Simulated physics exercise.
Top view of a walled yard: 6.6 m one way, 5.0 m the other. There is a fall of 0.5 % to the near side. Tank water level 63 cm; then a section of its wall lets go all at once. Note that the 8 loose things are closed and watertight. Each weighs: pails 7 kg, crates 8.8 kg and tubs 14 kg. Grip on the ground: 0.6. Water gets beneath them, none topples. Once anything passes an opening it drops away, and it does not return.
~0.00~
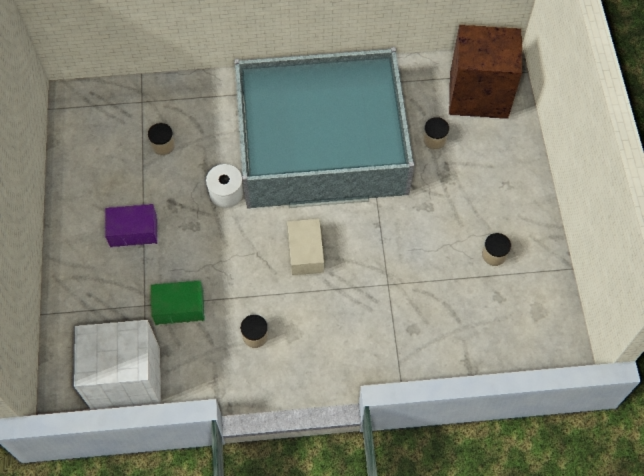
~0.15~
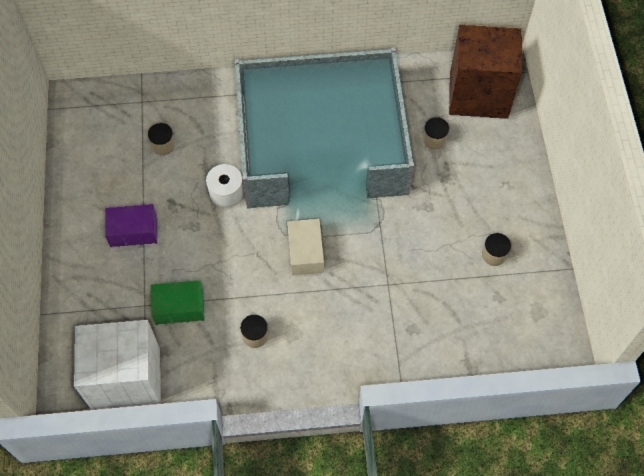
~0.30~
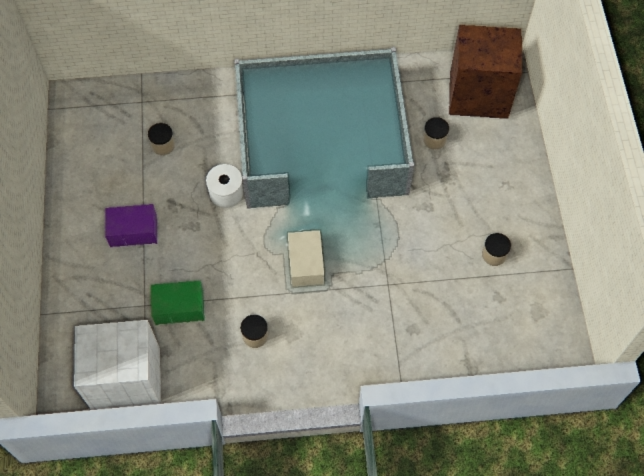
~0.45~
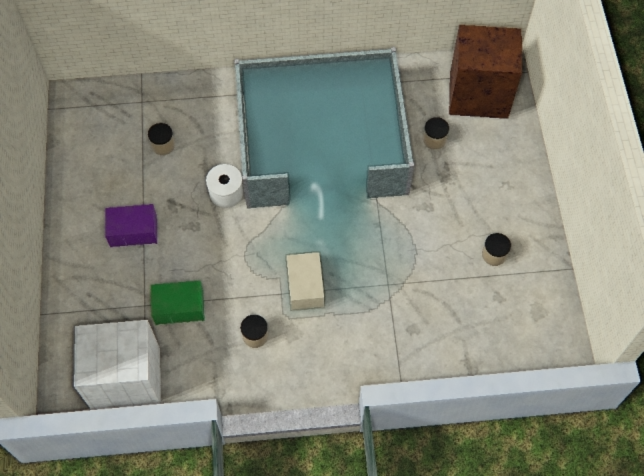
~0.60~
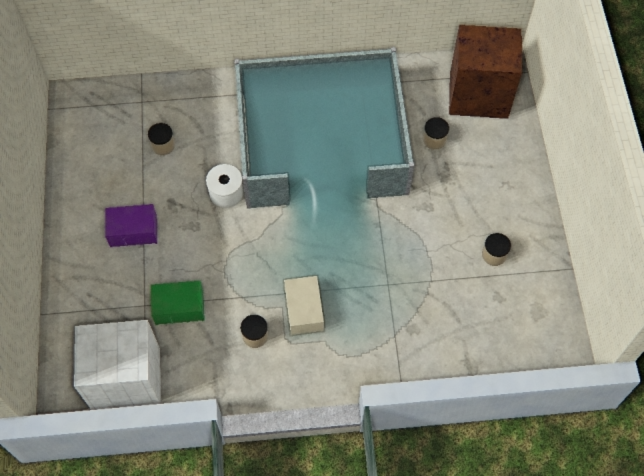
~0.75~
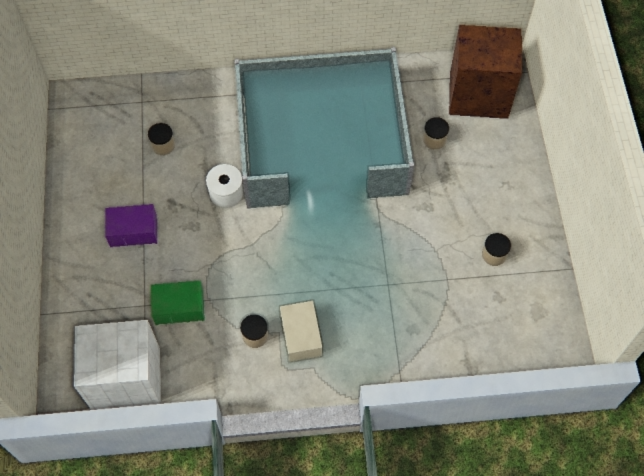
Tank of water opening at its near wall in a walled yard, water spreading across the paving and pushing a beige block nearer.
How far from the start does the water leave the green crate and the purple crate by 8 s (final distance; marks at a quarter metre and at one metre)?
My prediction: Green crate: Modestly displaced; purple crate: More or less unmoved.
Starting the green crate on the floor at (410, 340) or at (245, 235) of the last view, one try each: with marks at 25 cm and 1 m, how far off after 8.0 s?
Try one: It is washed away. Try two: It hardly moves.
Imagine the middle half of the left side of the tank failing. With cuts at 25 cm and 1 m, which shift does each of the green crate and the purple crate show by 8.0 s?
Log: Green crate large displacement; purple crate large displacement.
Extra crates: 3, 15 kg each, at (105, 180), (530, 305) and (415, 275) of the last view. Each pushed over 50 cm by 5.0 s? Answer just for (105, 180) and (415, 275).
Below the mark, beyond the mark.
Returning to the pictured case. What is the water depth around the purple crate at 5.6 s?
About 1 cm.
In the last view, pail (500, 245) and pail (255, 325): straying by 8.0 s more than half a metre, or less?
The first never reached the threshold, and the second topped the threshold.
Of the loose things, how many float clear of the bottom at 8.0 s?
By my count, 0.
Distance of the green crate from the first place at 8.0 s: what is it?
Around 80 cm from the start.
After 1.6 s the green crate is near (175, 298), 0.0 m from its start, aground; the purple crate is near (129, 220), 0.0 m from its start, aground; 1 of 8 are out; 0 afloat.
After 3.6 s the green crate is near (160, 283), 0.3 m from its start, aground; the purple crate is near (129, 220), 0.0 m from its start, aground; 1 of 8 are out; 0 afloat.
After 5.6 s the green crate is near (151, 250), 0.7 m from its start, aground; the purple crate is near (129, 220), 0.0 m from its start, aground; 1 of 8 are out; 0 afloat.
After 8.0 s the green crate is near (151, 250), 0.7 m from its start, aground; the purple crate is near (129, 220), 0.0 m from its start, aground; 1 of 8 are out; 0 afloat.
